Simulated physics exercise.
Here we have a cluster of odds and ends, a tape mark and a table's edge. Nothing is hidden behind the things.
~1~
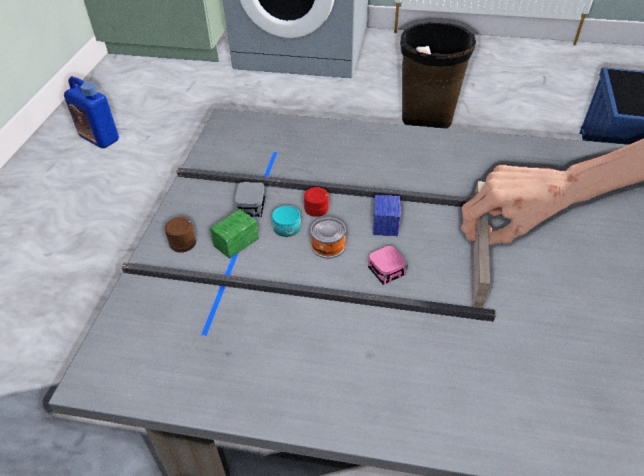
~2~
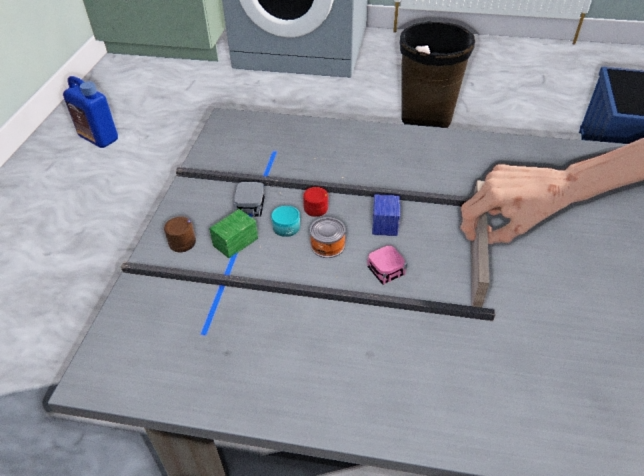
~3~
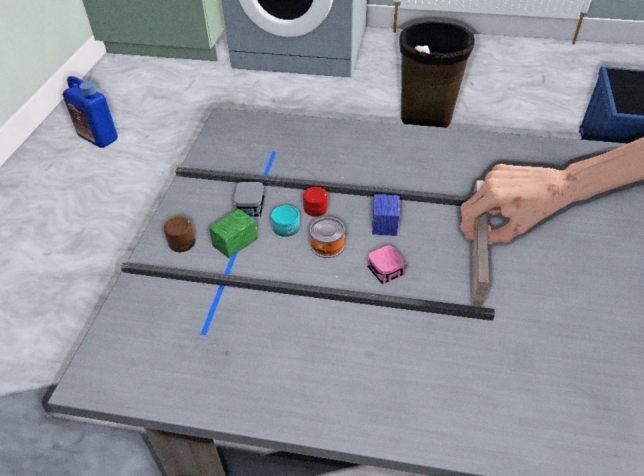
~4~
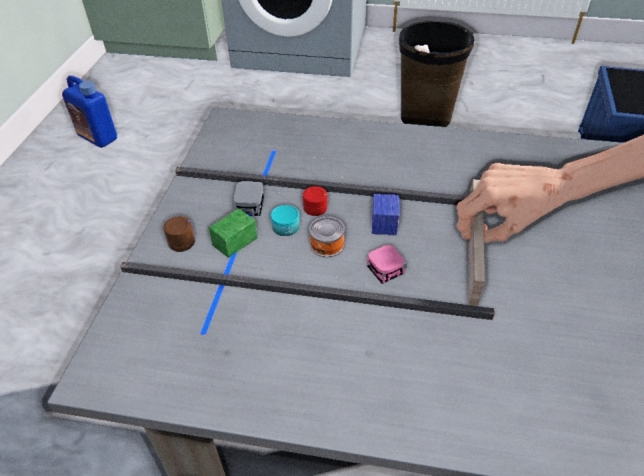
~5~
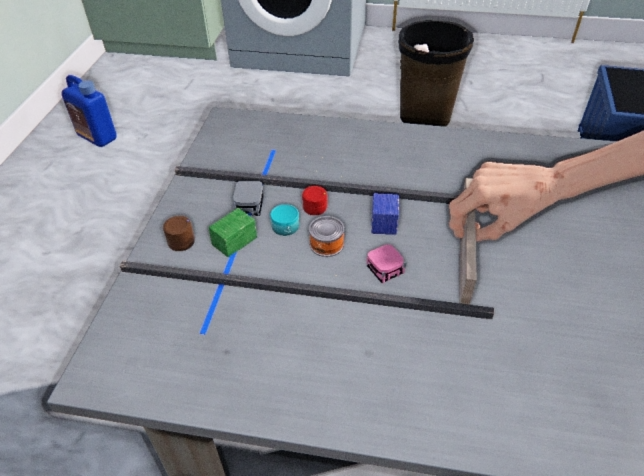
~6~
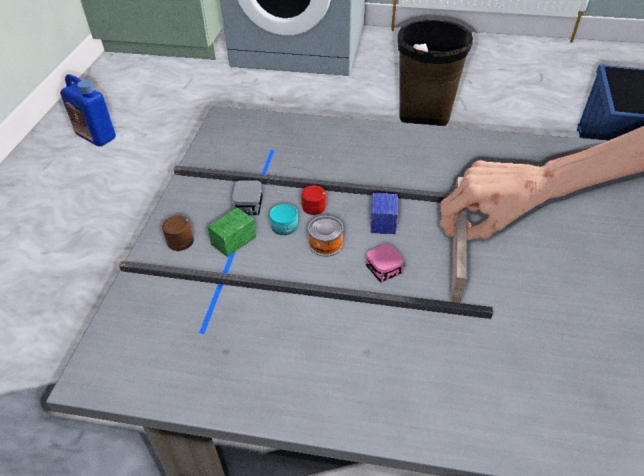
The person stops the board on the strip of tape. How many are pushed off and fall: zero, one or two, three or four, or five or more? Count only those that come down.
The number that fall off is zero.
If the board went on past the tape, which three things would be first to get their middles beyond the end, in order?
They are the brown lid, then the grey case, then the green block.
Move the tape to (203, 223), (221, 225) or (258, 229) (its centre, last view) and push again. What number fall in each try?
It would be 2, 0 and 0.
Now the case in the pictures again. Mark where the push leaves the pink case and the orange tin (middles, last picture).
The pink case stops around (219, 249); the orange tin around (224, 222).
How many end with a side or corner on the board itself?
That makes 3.
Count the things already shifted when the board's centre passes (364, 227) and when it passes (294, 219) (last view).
2 and 6.
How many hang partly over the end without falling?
0 of them.
Early on, none off yet; brown lid at rest near (178, 233); green block at rest near (232, 232); grey case at rest near (248, 198).
A while later, none off yet; brown lid at rest near (178, 233); green block travelled a little near (221, 232); grey case travelled about its own width near (227, 194).
Finally, the number that fall off is zero.
